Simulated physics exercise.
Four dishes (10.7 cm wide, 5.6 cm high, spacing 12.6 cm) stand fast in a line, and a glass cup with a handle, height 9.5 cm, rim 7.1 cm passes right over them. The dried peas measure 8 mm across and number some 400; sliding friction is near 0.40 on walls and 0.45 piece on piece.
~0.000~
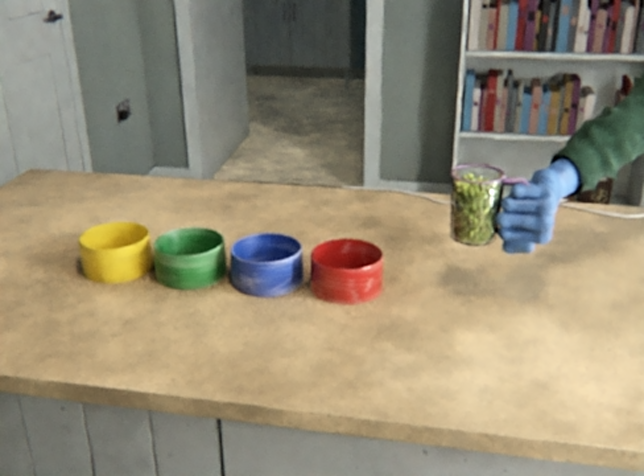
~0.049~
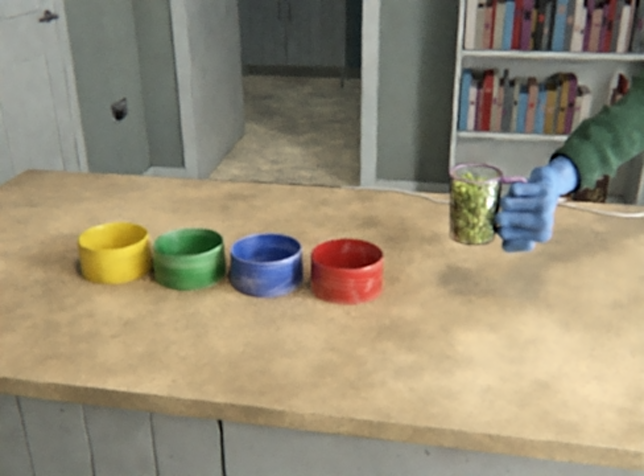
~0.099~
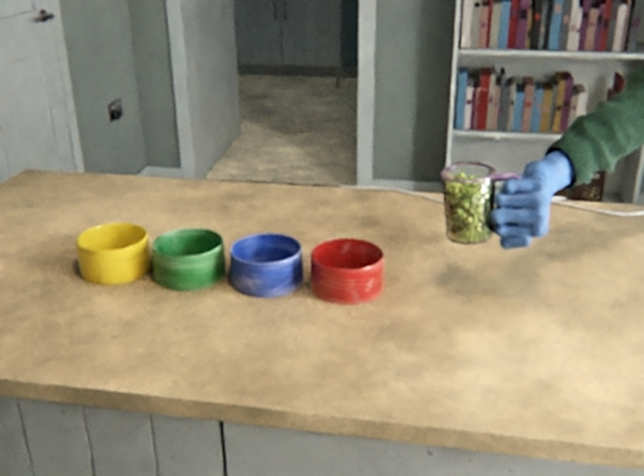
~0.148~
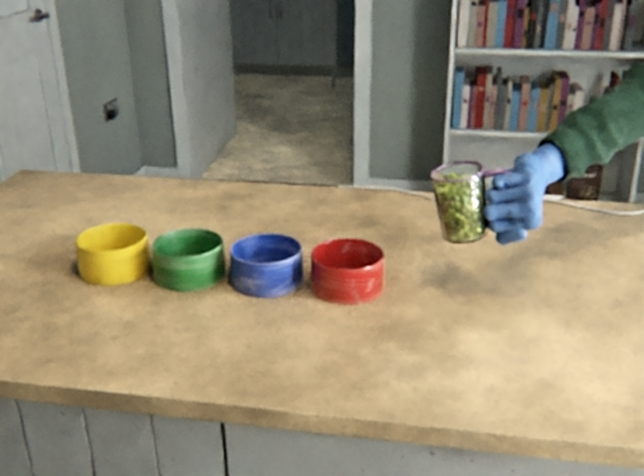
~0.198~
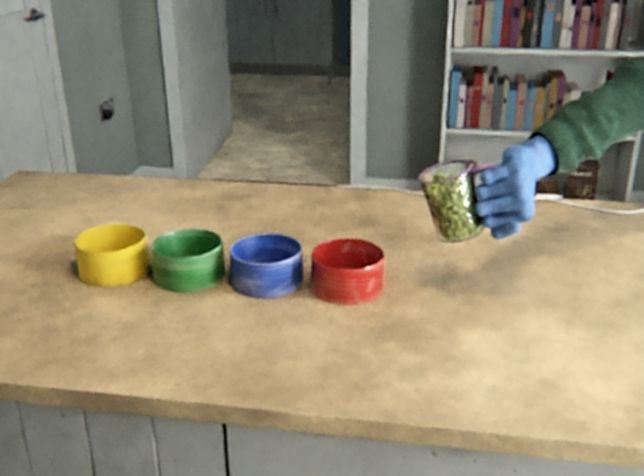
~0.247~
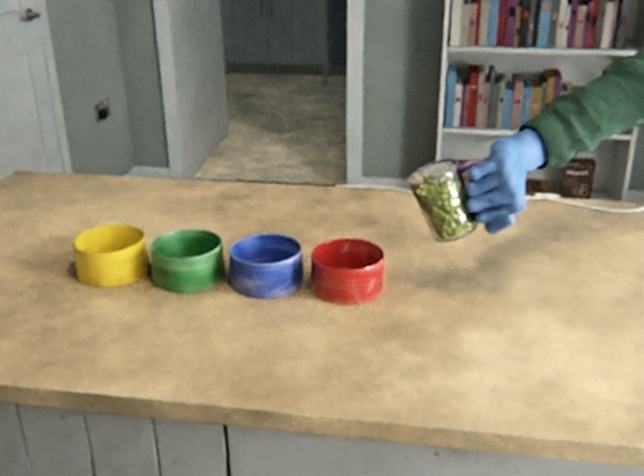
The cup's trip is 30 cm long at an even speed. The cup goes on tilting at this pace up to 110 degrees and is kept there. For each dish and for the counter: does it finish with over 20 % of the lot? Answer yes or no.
Red dish: No; blue dish: Yes; green dish: No; yellow dish: No; on the counter: Yes.
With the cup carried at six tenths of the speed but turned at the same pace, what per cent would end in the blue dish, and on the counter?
In that case blue 30; counter 20.
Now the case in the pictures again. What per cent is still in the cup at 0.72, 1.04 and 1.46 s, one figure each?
In turn: 100, 65, 5.
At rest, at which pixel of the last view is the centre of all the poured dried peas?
At about (248, 274).
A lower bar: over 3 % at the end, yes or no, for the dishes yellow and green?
Yellow no; green yes.
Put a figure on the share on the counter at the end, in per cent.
Some 30 per cent.
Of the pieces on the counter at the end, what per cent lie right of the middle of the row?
Roughly 50 per cent.
Then, at 0.72 s, tilt 82 degrees; cup holds 100 %.
Then, at 1.04 s, tilt 110 degrees; cup holds 65 %, blue 30 %.
Then, at 1.46 s, tilt 110 degrees; cup holds 5 %, blue 60 %, green 10 %.
By 2.4 s all is still; red 0 %, blue 60 %, green 10 %, yellow 0 %, counter 30 %.
